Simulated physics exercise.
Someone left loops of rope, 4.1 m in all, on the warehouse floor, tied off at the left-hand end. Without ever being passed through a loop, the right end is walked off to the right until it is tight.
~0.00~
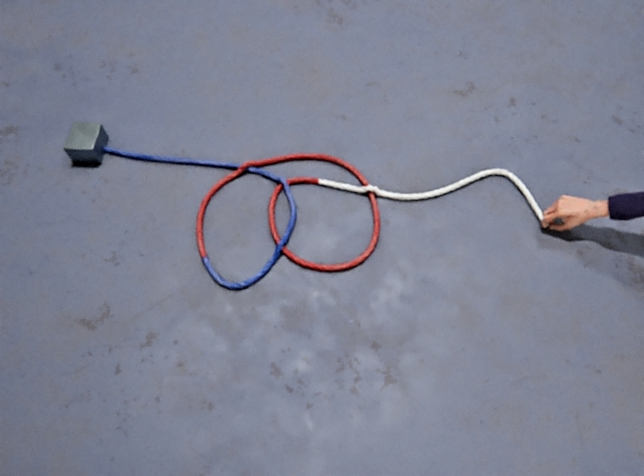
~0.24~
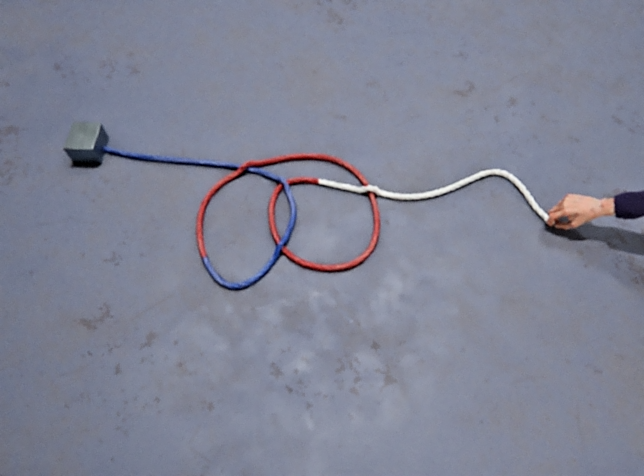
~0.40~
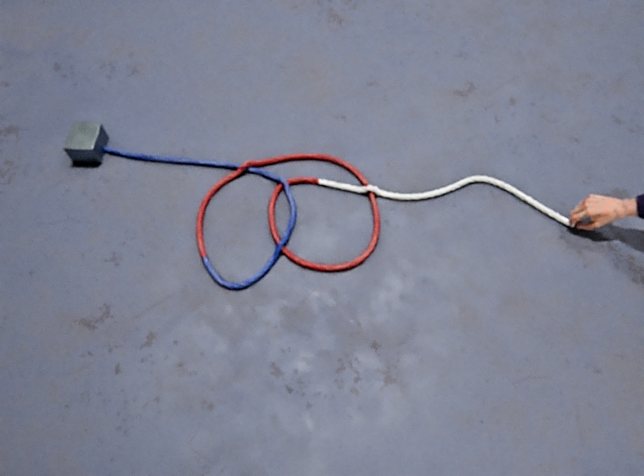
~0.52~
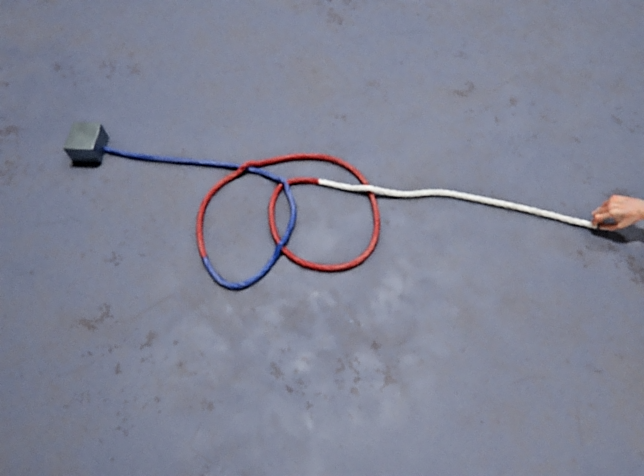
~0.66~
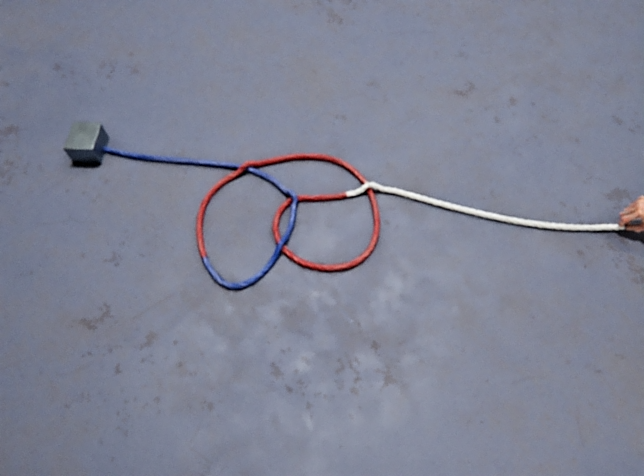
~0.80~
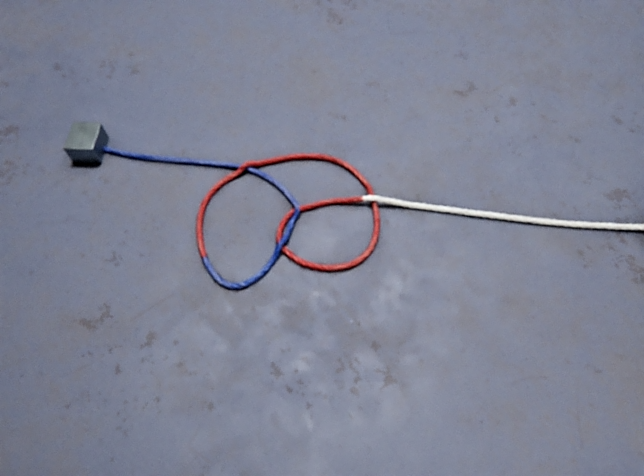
A hand in a dark sleeve grips the white end of a rope at the right of a grey, stained floor, seen from above by a still camera. The rope runs from a small grey block at upper left, blue, then through overlapping red and blue loops. The hand draws rightward out of view, straightening the white stretch and tugging the right loop's inner strand down and right.
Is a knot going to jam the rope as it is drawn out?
Honestly, the rope slides free once taut.
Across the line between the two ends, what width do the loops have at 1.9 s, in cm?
Measured width: Near 52 cm.
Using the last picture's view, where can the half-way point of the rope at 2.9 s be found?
Looks like it's close to (412, 203).
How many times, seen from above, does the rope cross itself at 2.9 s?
Crossings counted: 1.
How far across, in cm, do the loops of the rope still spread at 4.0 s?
I reckon it's near 34 cm.
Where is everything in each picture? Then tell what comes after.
Crossings (247, 168) red over blue, (284, 184) blue over red, (282, 247) blue over red, (370, 193) white over red; rope runs through (213, 163) (216, 277) (336, 160) (274, 231) (458, 185); grip (547, 226), in the first picture.
Rope runs through (213, 163) (336, 160) (458, 185); grip (552, 224), in the second picture.
Rope runs through (213, 163) (336, 160) (458, 185); grip (574, 225), in the third picture.
Rope runs through (213, 163) (336, 160) (465, 196); grip (596, 226), in the fourth picture.
Rope runs through (213, 163) (336, 160) (490, 216); grip (623, 227), in the fifth picture.
Rope runs through (213, 163) (216, 277) (336, 160) (280, 229) (516, 218), in the sixth picture.
After 1.9 s, the ends are 2.5 m apart, loops still 52 cm across.
After 2.9 s, the ends are 3.1 m apart, loops still 46 cm across.
After 4.0 s, the ends are 3.8 m apart, loops still 33 cm across.
After 5.1 s, the ends are 4.1 m apart, and it runs straight.
After 5.4 s, the ends are 4.1 m apart, and it runs straight.
